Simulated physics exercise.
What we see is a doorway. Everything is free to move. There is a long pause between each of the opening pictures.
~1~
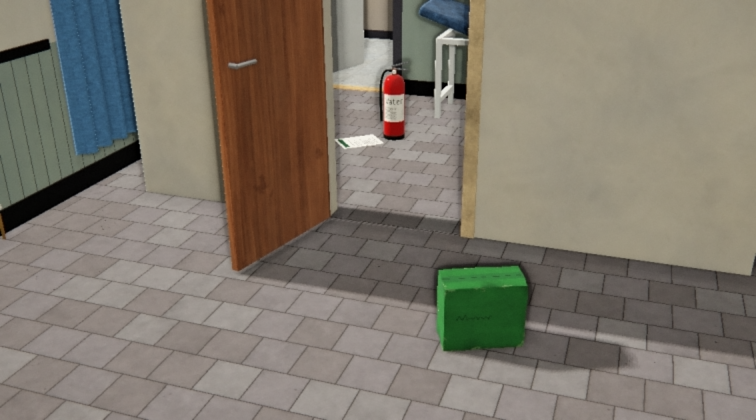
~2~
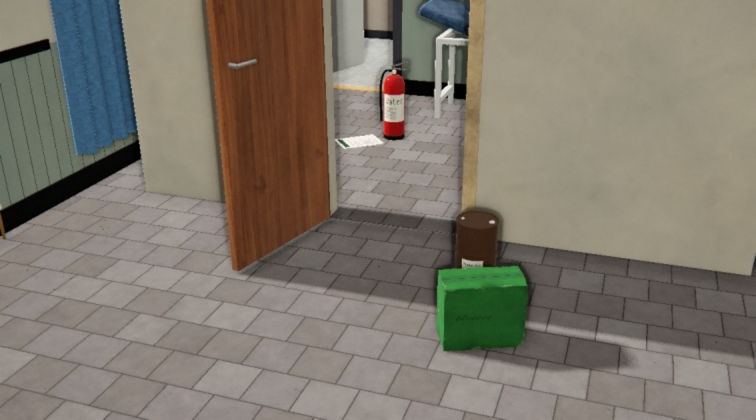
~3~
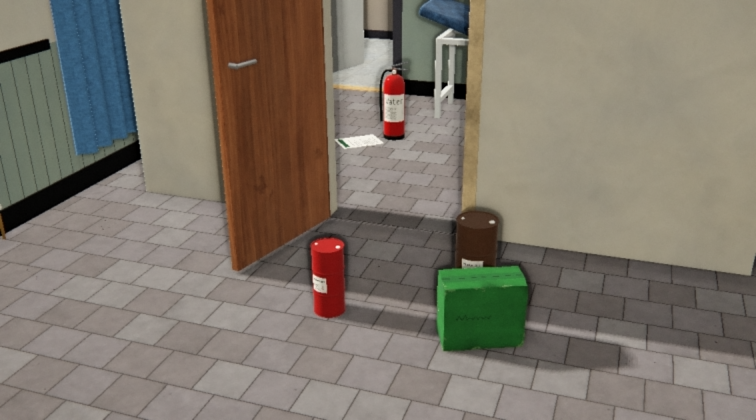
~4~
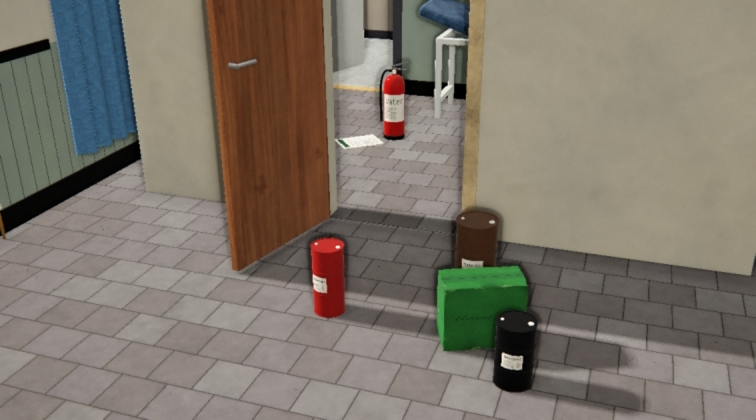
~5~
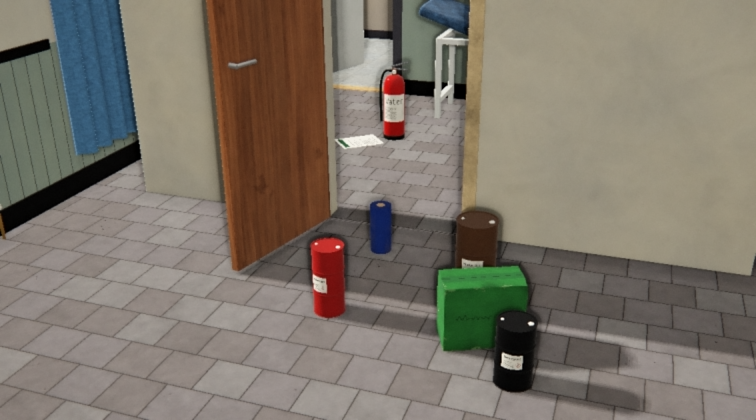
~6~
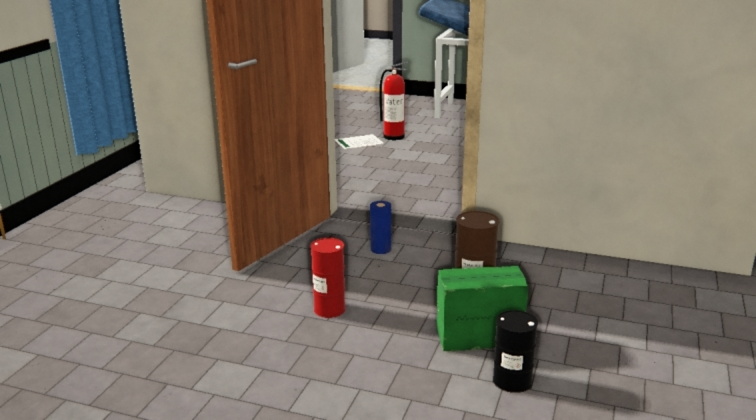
At first, a green box sits alone on the tiled floor before a wide-open wooden door. A brown canister appears behind it, then a red canister to the left, a black one in front, and finally a small blue roll near the doorway, while the door stays still.
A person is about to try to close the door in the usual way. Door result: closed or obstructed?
Closed.
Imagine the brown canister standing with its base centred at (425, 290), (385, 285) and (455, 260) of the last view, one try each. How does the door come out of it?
First it finishes its swing, then it finishes its swing, and last it finishes its swing.
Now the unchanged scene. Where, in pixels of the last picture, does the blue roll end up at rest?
In the last picture, near pixel (430, 199).
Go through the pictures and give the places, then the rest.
Door wide open and still, in the first picture.
Door wide open and still; brown canister (476, 261); green box (481, 308), in the second picture.
Door wide open and still; red canister (329, 278), in the third picture.
Door wide open and still; brown canister (476, 261); green box (481, 308), in the fourth picture.
Door wide open and still; black canister (515, 351); red canister (329, 278), in the fifth picture.
Door wide open and still; blue roll (381, 227); brown canister (476, 261), in the sixth picture.
Then, 0.90 s past the last view, door 55° open.
Then, 1.40 s past the last view, door 11° open; blue roll displaced well along near (421, 212).
Then, 1.80 s past the last view, door 0° open; blue roll rocked 51° from its first pose near (438, 196).
Finally, door 0° open; down or leaning hard on the floor, blue roll; the other 4 still in place. Final places as the last picture's camera would see them, blue roll near (430, 198).
